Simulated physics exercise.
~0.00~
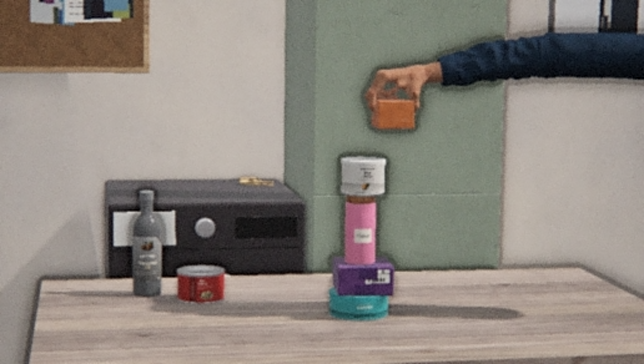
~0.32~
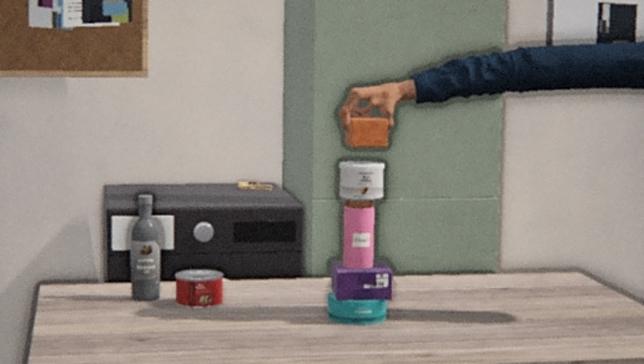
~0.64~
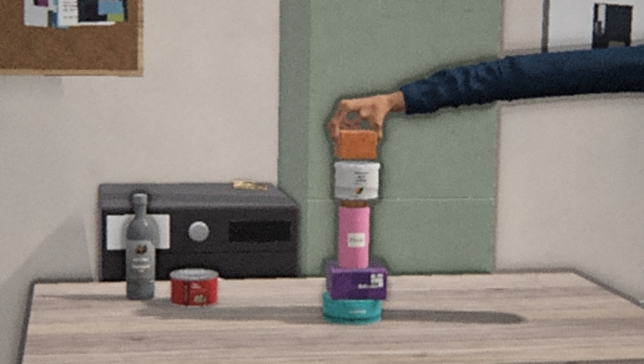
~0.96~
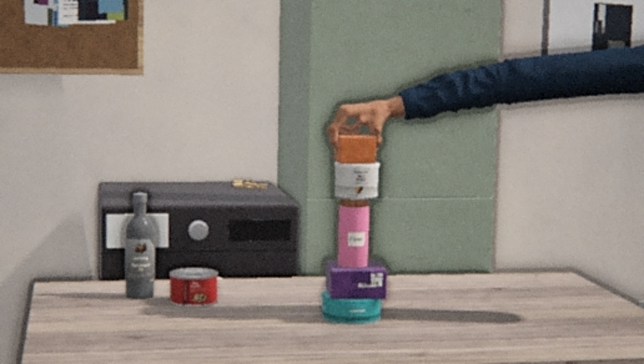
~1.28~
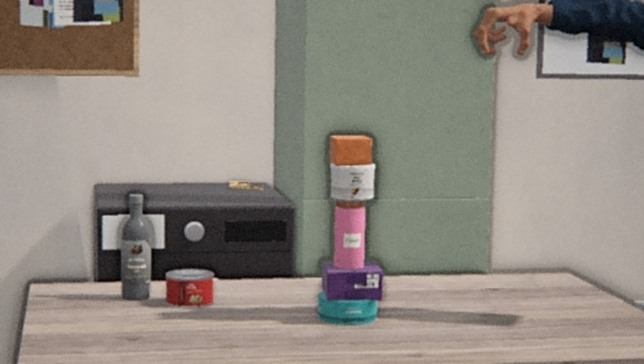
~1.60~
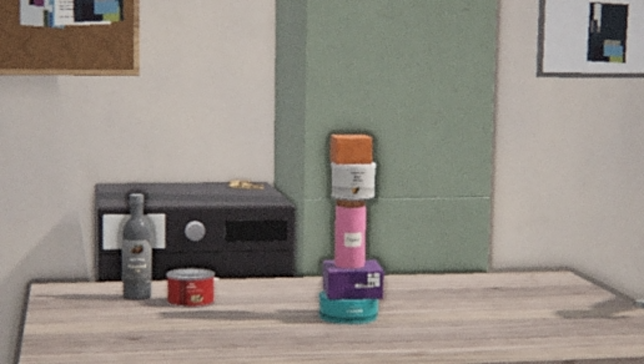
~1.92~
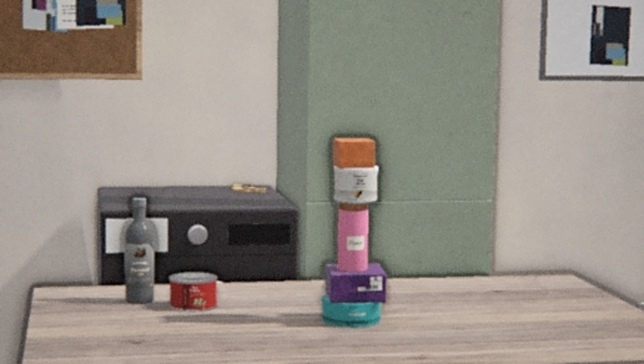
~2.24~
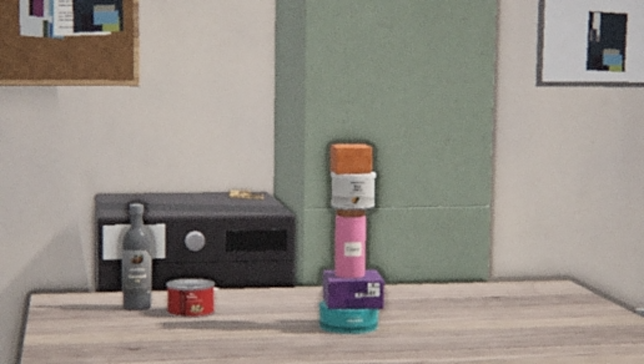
To begin with, a hand in a dark blue sleeve holds an orange block above a stack on a wooden table, where a white tub tops a pink jar, a purple box and a turquoise tub. A grey bottle and a red tub stand to the left. The hand moves left and down until the block rests on the white tub. It then lets go and draws back to the right, out of view. Left alone, the orange block stays in place, and the whole pile remains standing.
